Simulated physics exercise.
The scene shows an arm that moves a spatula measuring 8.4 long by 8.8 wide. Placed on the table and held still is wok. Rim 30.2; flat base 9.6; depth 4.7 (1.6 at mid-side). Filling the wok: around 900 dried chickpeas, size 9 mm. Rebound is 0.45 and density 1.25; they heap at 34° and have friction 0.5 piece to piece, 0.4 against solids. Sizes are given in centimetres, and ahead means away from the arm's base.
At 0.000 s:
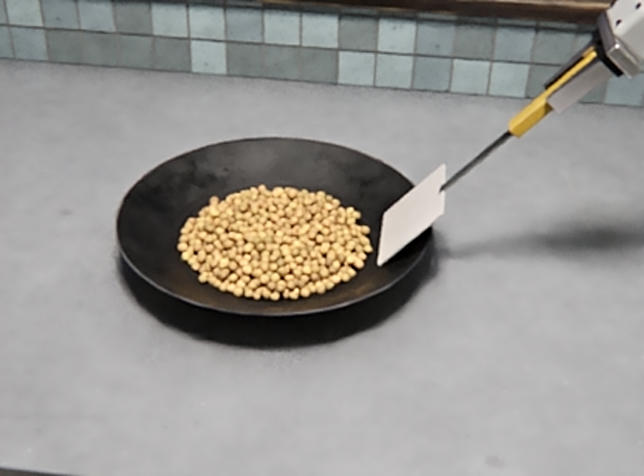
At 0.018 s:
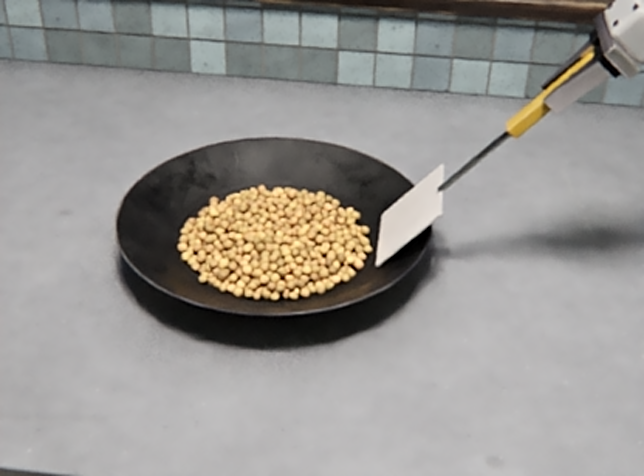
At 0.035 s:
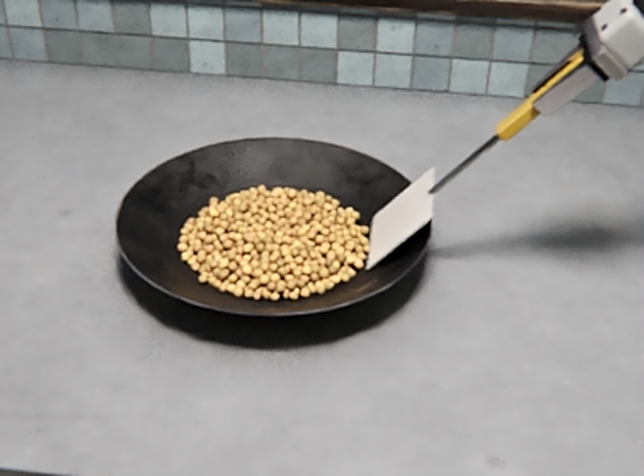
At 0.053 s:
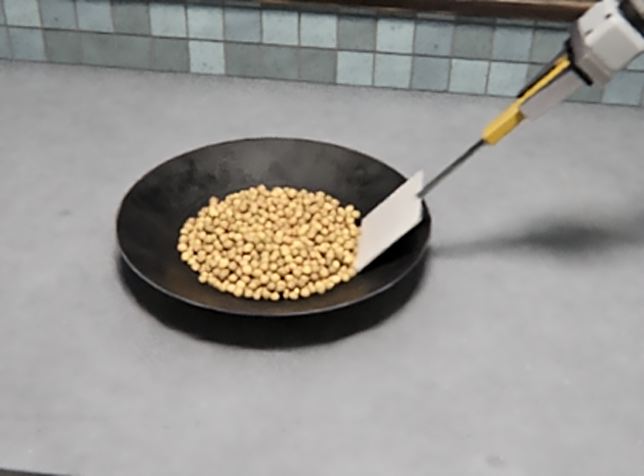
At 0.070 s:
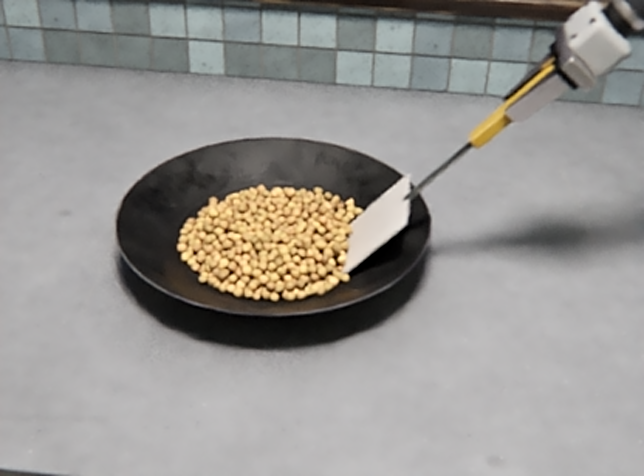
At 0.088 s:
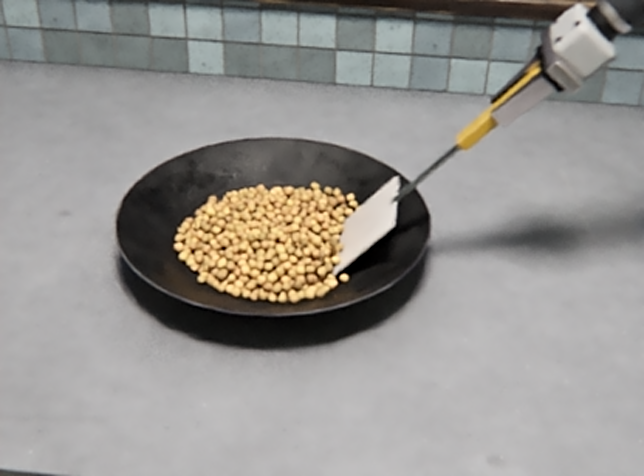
A white spatula with a yellow-banded handle, held by a robotic arm at the upper right, slides leftward and slightly down inside a black wok, pressing into the right edge of a tan chickpea heap and nudging it slightly. The wok rests on a grey counter before blue-green tiles, seen from above at an angle. The wok and camera stay still.
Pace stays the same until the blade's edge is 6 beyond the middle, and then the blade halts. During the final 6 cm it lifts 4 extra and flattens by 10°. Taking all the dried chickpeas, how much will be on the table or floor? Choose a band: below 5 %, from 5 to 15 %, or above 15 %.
Below 5 %.
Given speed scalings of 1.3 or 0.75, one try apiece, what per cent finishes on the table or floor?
First try around 10 %, second try around 0 %.
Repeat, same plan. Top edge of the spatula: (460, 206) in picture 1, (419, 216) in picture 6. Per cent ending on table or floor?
Around 0 per cent finishes on the table or floor.
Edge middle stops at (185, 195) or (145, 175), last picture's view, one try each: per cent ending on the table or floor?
First try about 10 percent, second about 35 percent.
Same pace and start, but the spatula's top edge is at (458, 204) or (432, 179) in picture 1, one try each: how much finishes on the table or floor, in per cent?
Close to 0 and 0 percent respectively.
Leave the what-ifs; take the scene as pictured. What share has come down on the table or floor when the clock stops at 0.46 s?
Roughly 0 percent.
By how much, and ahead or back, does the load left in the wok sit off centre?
The balance point is about 5.0 cm ahead.
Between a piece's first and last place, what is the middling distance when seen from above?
About 5 centimetres.
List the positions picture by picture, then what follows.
The spatula top edge at (444, 188), sloping 50°; upper third of the load around (274, 232), from x 185 to 370, top at y 190; 900 in the wok, in the first picture.
The spatula top edge at (442, 188), sloping 50°; upper third of the load around (274, 232), from x 185 to 370, top at y 190, in the second picture.
The spatula top edge at (433, 191), sloping 50°; upper third of the load around (274, 232), from x 185 to 370, top at y 190, in the third picture.
The spatula top edge at (420, 195), sloping 50°; upper third of the load around (275, 232), from x 185 to 365, top at y 190, in the fourth picture.
The spatula top edge at (408, 198), sloping 50°; upper third of the load around (278, 231), from x 180 to 365, top at y 190, in the fifth picture.
The spatula top edge at (395, 200), sloping 50°; upper third of the load around (276, 231), from x 180 to 365, top at y 185; 900 in the wok, in the sixth picture.
After 0.16 s, sloping 50°, highest piece 5 above the table; 900 in the wok.
After 0.23 s, sloping 46°, highest piece 6 above the table; 900 in the wok.
After 0.46 s, sloping 40°, highest piece 6 above the table; 889 in the wok, 3 on the table or floor, 8 on the blade or in flight.
After 1.51 s, sloping 40°, highest piece 6 above the table; 886 in the wok, 14 on the table or floor.
In the end, 886 in the wok, 14 on the table or floor. That is 2 % on the table or floor.
